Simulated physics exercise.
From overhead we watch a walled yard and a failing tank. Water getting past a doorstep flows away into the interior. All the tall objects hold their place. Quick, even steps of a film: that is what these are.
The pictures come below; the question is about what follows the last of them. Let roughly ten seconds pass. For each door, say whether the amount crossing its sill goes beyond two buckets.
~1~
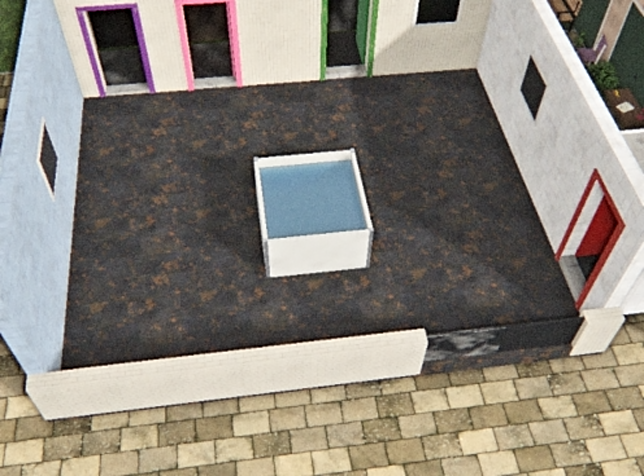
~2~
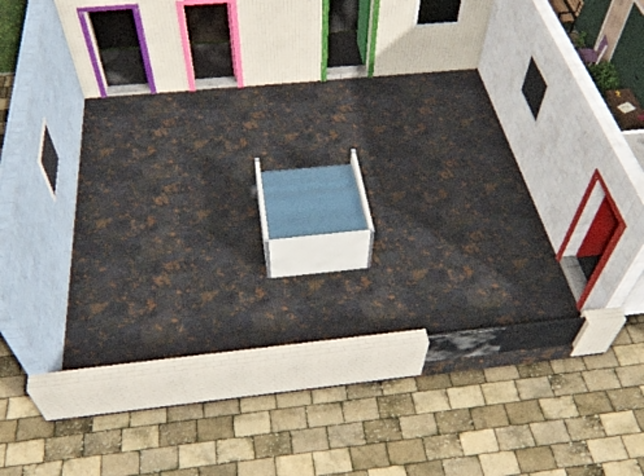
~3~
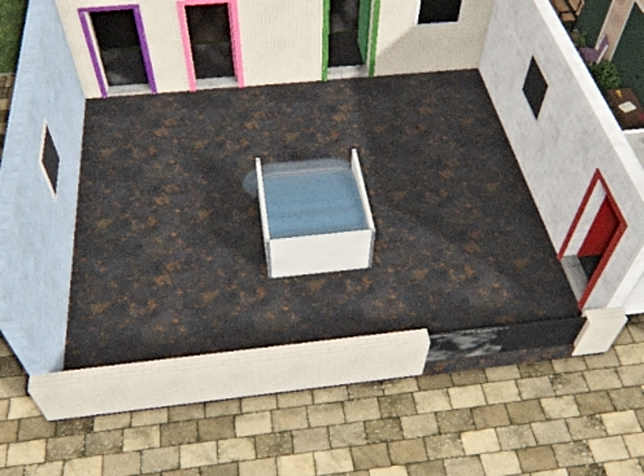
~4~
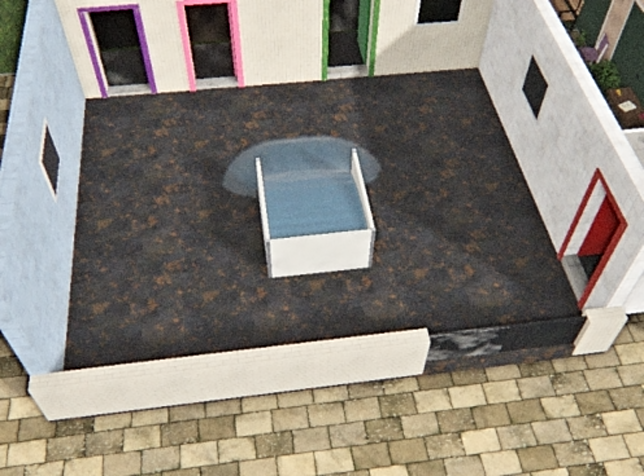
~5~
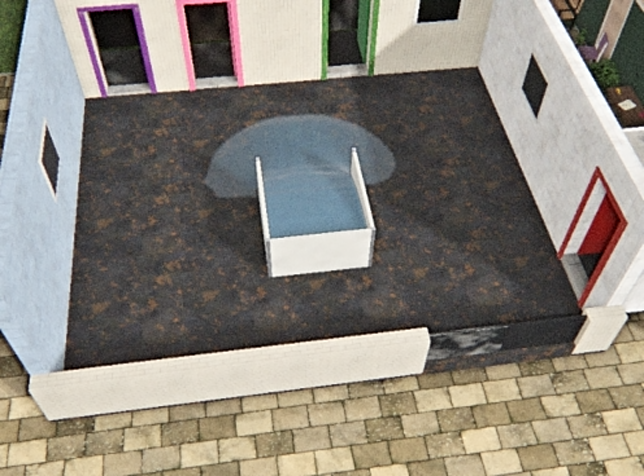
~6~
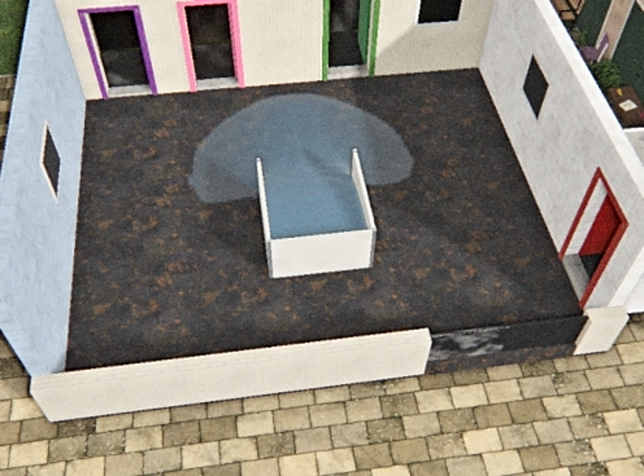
Door by door: Purple door - beyond two buckets, pink door - beyond two buckets, red door - two buckets at most, green door - beyond two buckets.
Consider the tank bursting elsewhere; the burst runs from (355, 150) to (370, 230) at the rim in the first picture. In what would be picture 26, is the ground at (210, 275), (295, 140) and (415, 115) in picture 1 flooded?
Log: Point 1 unreached; point 2 unreached; point 3 inundated.
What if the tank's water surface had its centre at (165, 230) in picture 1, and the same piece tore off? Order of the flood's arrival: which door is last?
The one in red, I reckon.
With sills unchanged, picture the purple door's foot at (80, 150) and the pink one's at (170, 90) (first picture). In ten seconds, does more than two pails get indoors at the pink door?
Note: Pink beats the limit.
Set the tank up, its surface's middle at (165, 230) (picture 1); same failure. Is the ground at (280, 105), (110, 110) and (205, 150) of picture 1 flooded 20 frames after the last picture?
Log: Flood; flood; flood.
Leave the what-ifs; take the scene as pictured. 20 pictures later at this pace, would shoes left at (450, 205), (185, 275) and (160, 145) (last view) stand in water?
As listed, the points end up high and dry, high and dry and soaked.
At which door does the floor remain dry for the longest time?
It's the red-painted one.
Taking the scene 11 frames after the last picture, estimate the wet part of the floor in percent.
Close to 35 %.
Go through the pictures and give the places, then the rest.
The first picture shows still water in the tank at (311, 197).
In the second picture, the front is at (255, 194), out from the gap on the tank's far side.
In the third picture, the front is at (250, 176), out from the gap on the tank's far side.
In the fourth picture, water pours out on the tank's far side and has run to (233, 166).
In the fifth picture, the front is at (327, 118), out from the gap on the tank's far side.
In the sixth picture, water pours out on the tank's far side and has run to (280, 97).
A moment on, water covers 30 % of the floor; the purple door not reached, the pink door over two buckets in, the red door not reached, the green door over two buckets in.
Next, water covers 35 % of the floor; the purple door wet at the sill, nothing in, the pink door far over two buckets in, the red door not reached, the green door far over two buckets in.
Then, water covers 40 % of the floor; the purple door under two buckets in, the pink door far over two buckets in, the red door not reached, the green door far over two buckets in.
Later, water covers 80 % of the floor; the purple door over two buckets in, the pink door far over two buckets in, the red door wet at the sill, nothing in, the green door far over two buckets in.
In the end, water covers 100 % of the floor; the purple door over two buckets in, the pink door far over two buckets in, the red door wet at the sill, nothing in, the green door far over two buckets in.
